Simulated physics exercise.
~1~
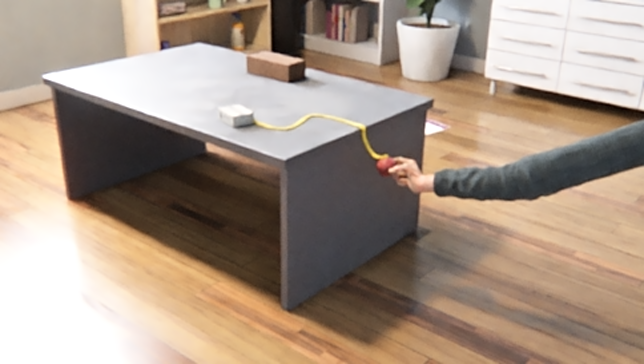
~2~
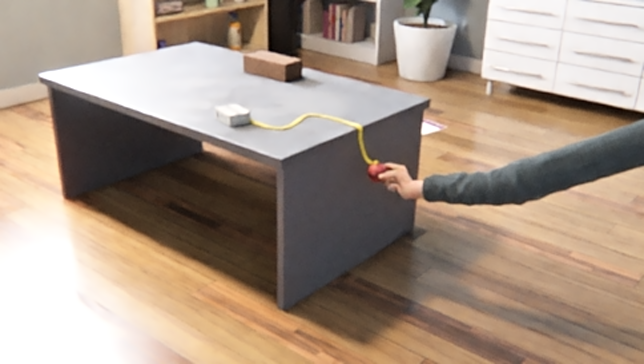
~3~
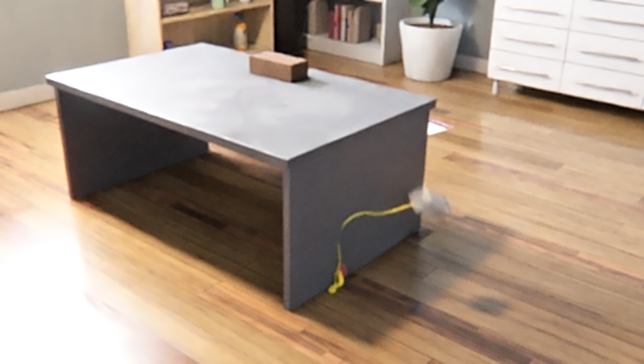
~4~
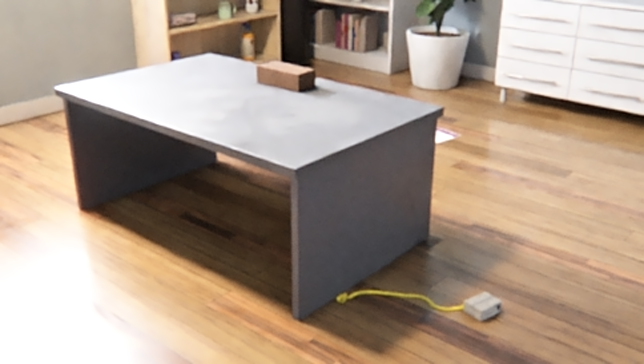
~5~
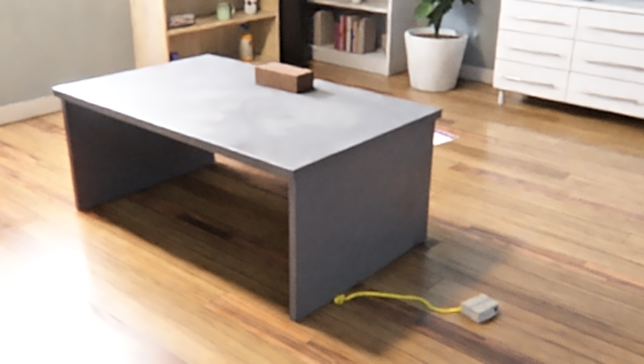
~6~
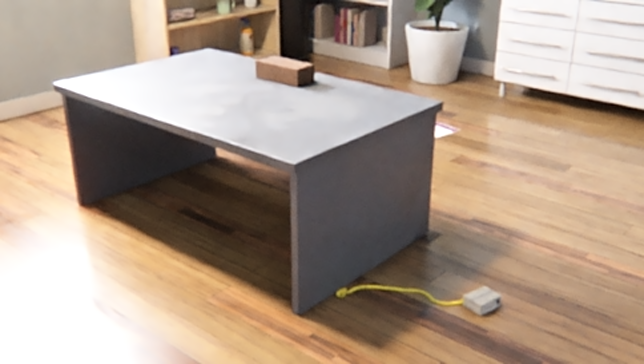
To begin with, a hand reaches in from the right, holding a small red ball beside the end of a gray desk, with a yellow ribbon running from it across the top to a white box near a brown brick. The hand lowers the ball slightly, then lets go and draws back out of view. The ball drops to the floor, and the ribbon pulls the white box off the desk after it. The box turns over as it falls and lands on the wooden floor to the right. It rests there with the ribbon stretched out beside it, while the brick stays on the desk.
